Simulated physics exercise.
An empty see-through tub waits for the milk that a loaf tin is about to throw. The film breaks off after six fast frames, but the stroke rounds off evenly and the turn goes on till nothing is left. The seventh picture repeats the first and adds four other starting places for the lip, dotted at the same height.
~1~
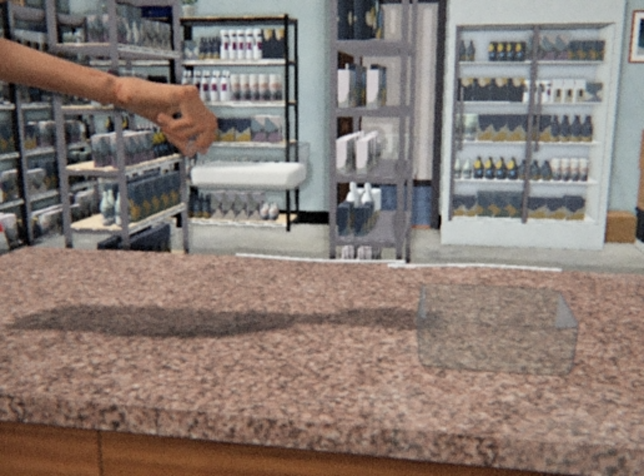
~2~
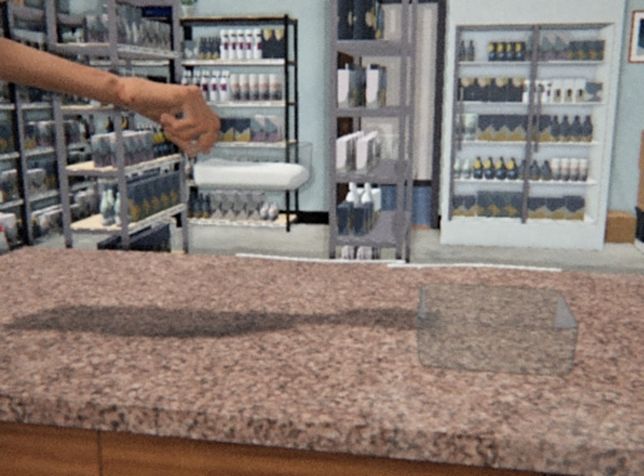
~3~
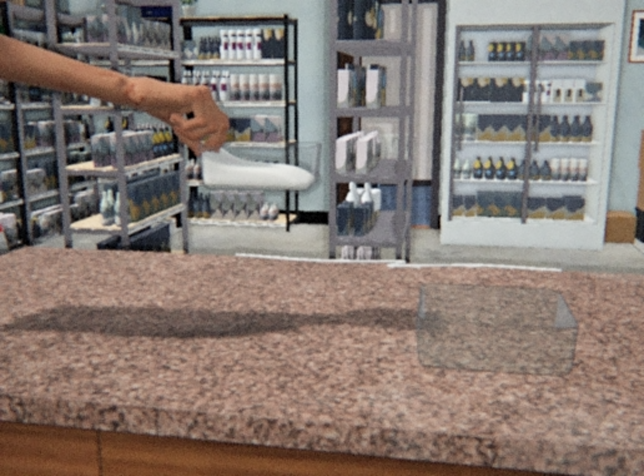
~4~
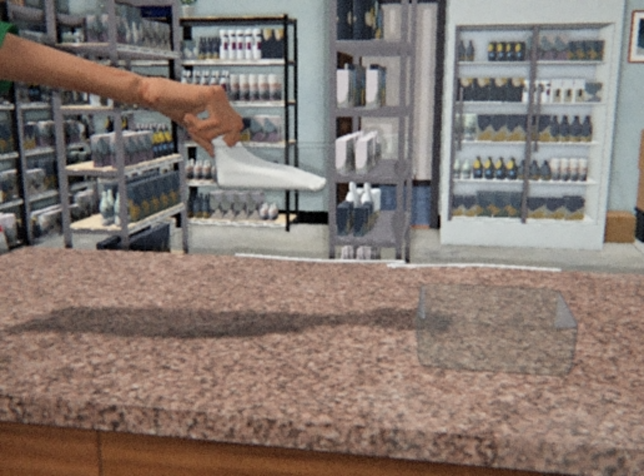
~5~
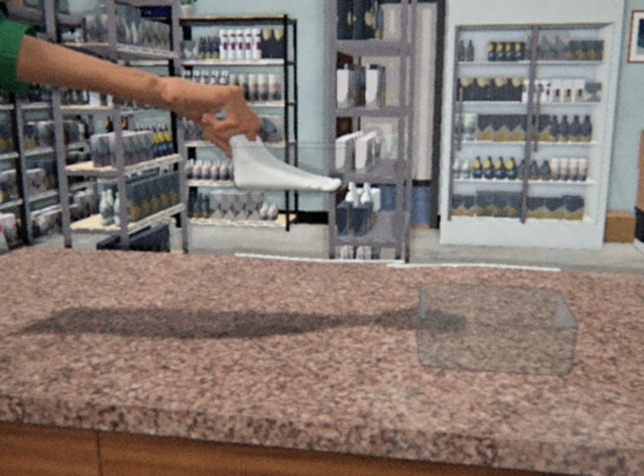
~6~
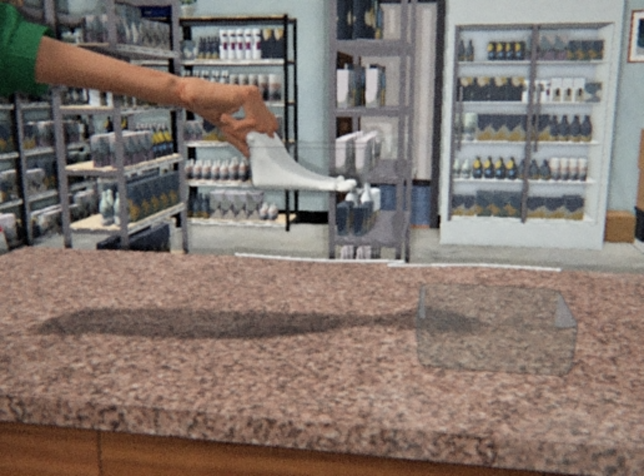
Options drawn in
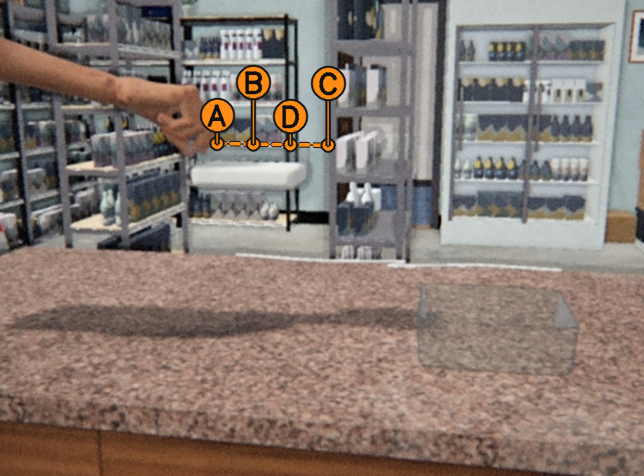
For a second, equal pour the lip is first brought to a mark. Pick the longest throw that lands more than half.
It is C.
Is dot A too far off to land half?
Yes, that goes wrong.
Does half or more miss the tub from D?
Yes.
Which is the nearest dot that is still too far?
The answer is D.
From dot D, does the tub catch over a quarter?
Yes, it does.
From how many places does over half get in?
One of them.
On the marked copy, A at (217, 143); B at (253, 144); C at (328, 145); D at (290, 144).
For dot A, about 7 % lands in the tub, 91 % falls short.
For dot B, about 16 % lands in the tub, 81 % falls short and 3 % goes beside or beyond.
For dot C, about 66 % lands in the tub, 23 % falls short and 11 % goes beside or beyond.
For dot D, about 31 % lands in the tub, 61 % falls short and 8 % goes beside or beyond.
